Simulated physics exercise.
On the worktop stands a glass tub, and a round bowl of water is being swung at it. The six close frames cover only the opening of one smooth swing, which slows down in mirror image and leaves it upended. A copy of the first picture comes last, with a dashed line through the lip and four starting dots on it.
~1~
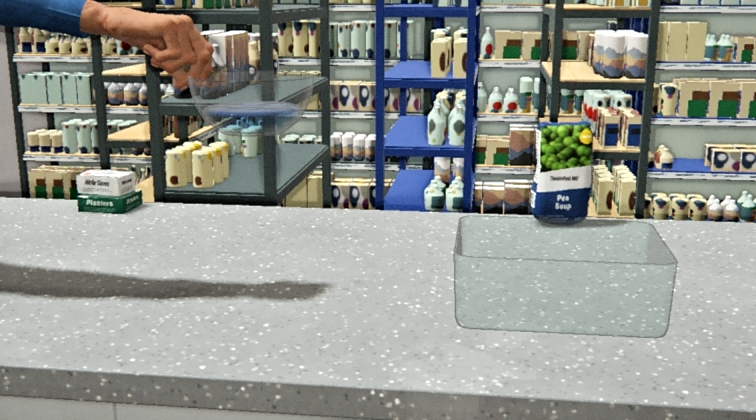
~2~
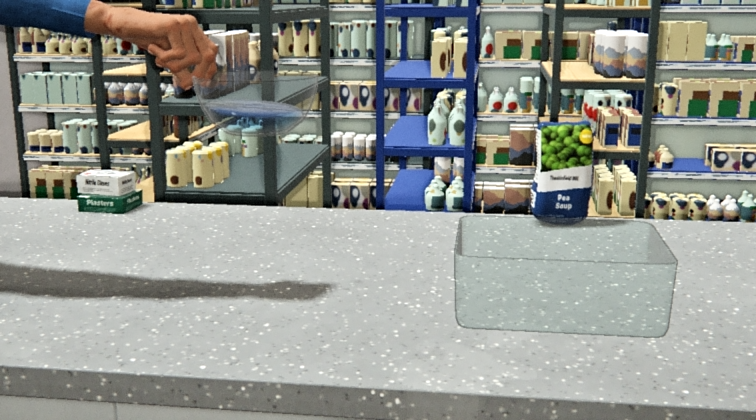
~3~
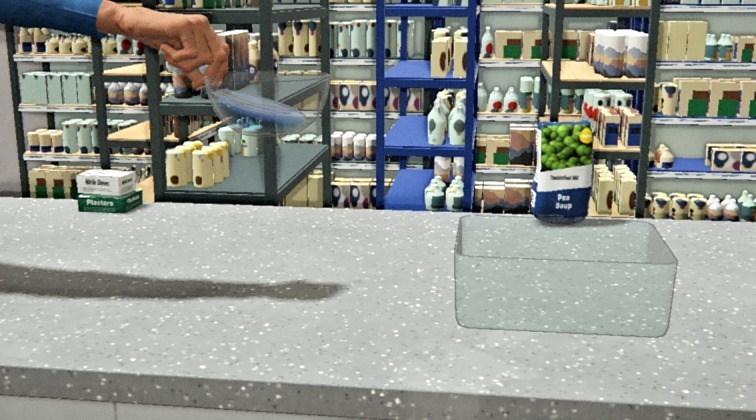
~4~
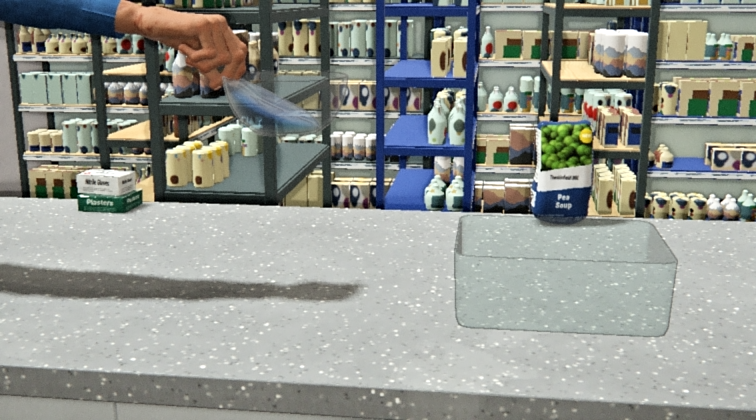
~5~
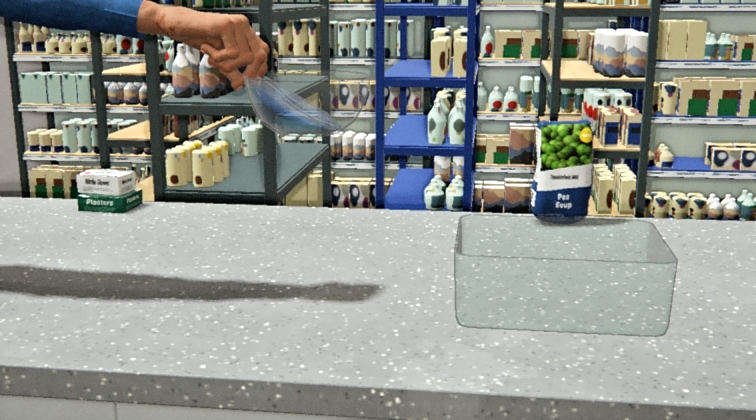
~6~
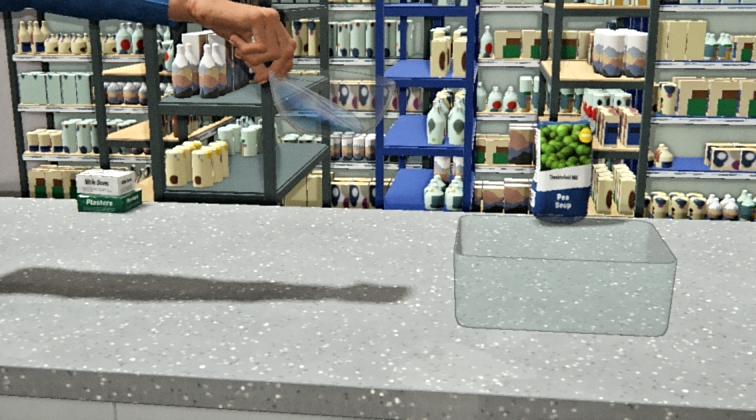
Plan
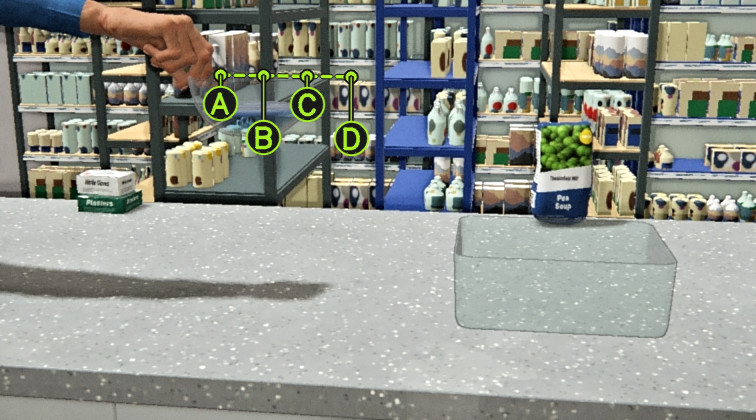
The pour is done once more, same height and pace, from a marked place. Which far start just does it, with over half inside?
B is the one.
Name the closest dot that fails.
Dot A.
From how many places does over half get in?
Three of them.
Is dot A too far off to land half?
Yes, it does.
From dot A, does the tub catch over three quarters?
No, less.
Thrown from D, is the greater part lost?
No, that is safe.
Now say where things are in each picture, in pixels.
In the first frame, upright, lip at (310, 76); tub from (455, 326) to (667, 336); nothing has left yet.
In the second frame, upright, lip at (315, 76); nothing has left yet.
In the third frame, upright, lip at (327, 76); nothing has left yet.
In the fourth frame, upright, lip at (345, 76); nothing has left yet.
In the fifth frame, upright, lip at (367, 76); nothing has left yet.
In the sixth frame, tipped about 6°, lip at (393, 83); nothing has left yet.
On the marked copy, A at (220, 75); B at (263, 75); C at (307, 76); D at (351, 76).
If A is chosen, about 35 % lands in the tub, 61 % falls short and 4 % goes beside or beyond.
If B is chosen, about 66 % lands in the tub, 27 % falls short and 7 % goes beside or beyond.
If C is chosen, about 81 % lands in the tub, 11 % falls short and 8 % goes beside or beyond.
If D is chosen, about 89 % lands in the tub, 5 % falls short and 6 % goes beside or beyond.
